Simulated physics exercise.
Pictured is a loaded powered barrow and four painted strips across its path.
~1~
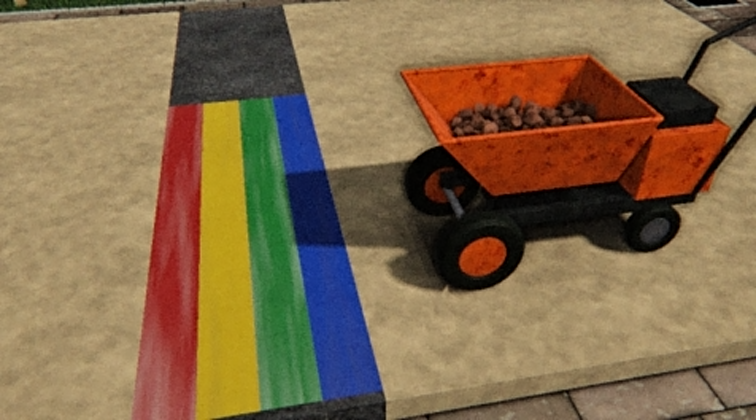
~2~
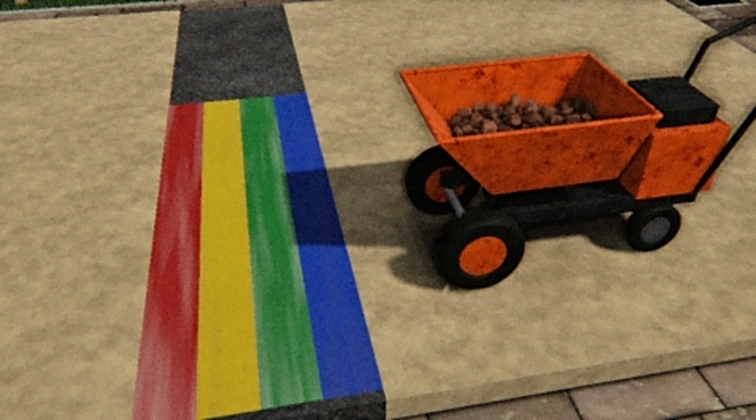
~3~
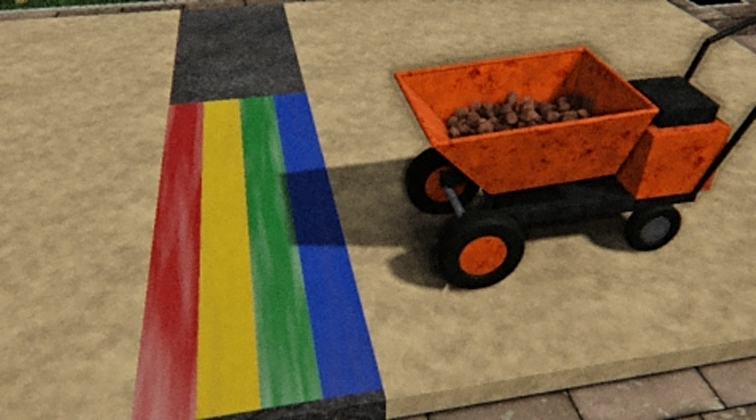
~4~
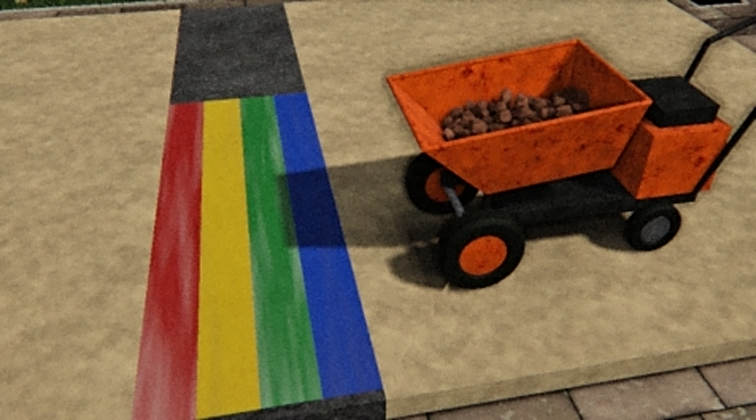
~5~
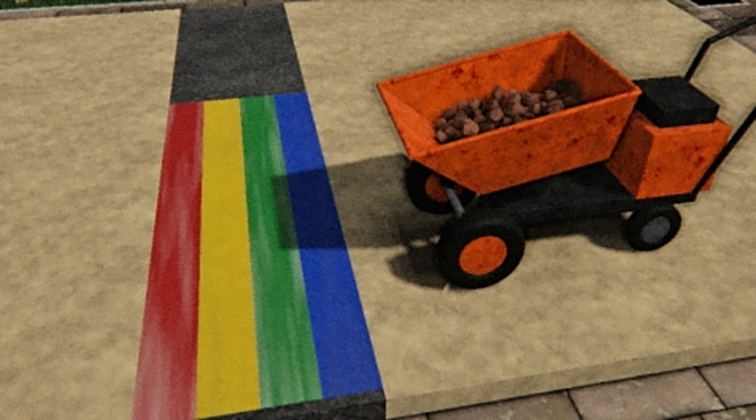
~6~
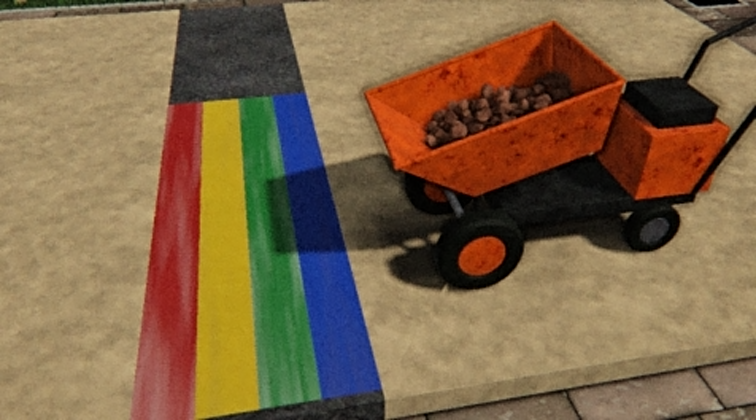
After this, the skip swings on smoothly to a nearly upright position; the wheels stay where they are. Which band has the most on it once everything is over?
Green.
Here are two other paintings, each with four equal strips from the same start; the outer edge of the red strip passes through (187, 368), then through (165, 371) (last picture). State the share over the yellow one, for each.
First case 20 per cent, second case 20 per cent.
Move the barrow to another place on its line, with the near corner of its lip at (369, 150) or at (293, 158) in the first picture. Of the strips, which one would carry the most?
First place: That yellow strip; second place: That red strip.
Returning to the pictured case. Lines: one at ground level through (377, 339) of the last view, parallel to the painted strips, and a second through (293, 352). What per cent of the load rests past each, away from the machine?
Around 70 per cent for the first, and 40 per cent for the second.
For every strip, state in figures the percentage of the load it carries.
Blue 15 %, green 35 %, yellow 15 %, red 5 %.
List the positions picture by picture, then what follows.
In the first frame, lip of the skip at (441, 142), level; top of the load at (532, 119), lumps of rubble; blue strip at (341, 340); green strip at (285, 348); yellow strip at (227, 357); red strip at (167, 366).
In the second frame, lip of the skip at (440, 142), level; top of the load at (539, 134).
In the third frame, lip of the skip at (433, 145), tipped barely; top of the load at (540, 125).
In the fourth frame, lip of the skip at (424, 150), tipped a little; top of the load at (543, 115).
In the fifth frame, lip of the skip at (412, 157), tipped a little; top of the load at (535, 110).
In the sixth frame, lip of the skip at (397, 167), tipped clearly; top of the load at (544, 104); blue strip at (341, 339); green strip at (284, 347); yellow strip at (226, 356); red strip at (166, 365).
Soon after the last picture, skip tipped steeply; all in the skip.
A little later, skip tipped right over; about two thirds in the skip; a small part over the blue strip; a small part over the green strip.
Later still, skip tipped right over; about a quarter in the skip; about a quarter over the blue strip; about a third over the green strip; about a quarter over the yellow strip; a small part over the red strip; a stray few off the paint.
At rest, skip tipped right over; about a quarter in the skip; about a quarter over the blue strip; about a third over the green strip; a small part over the yellow strip; a small part over the red strip; a stray few off the paint.
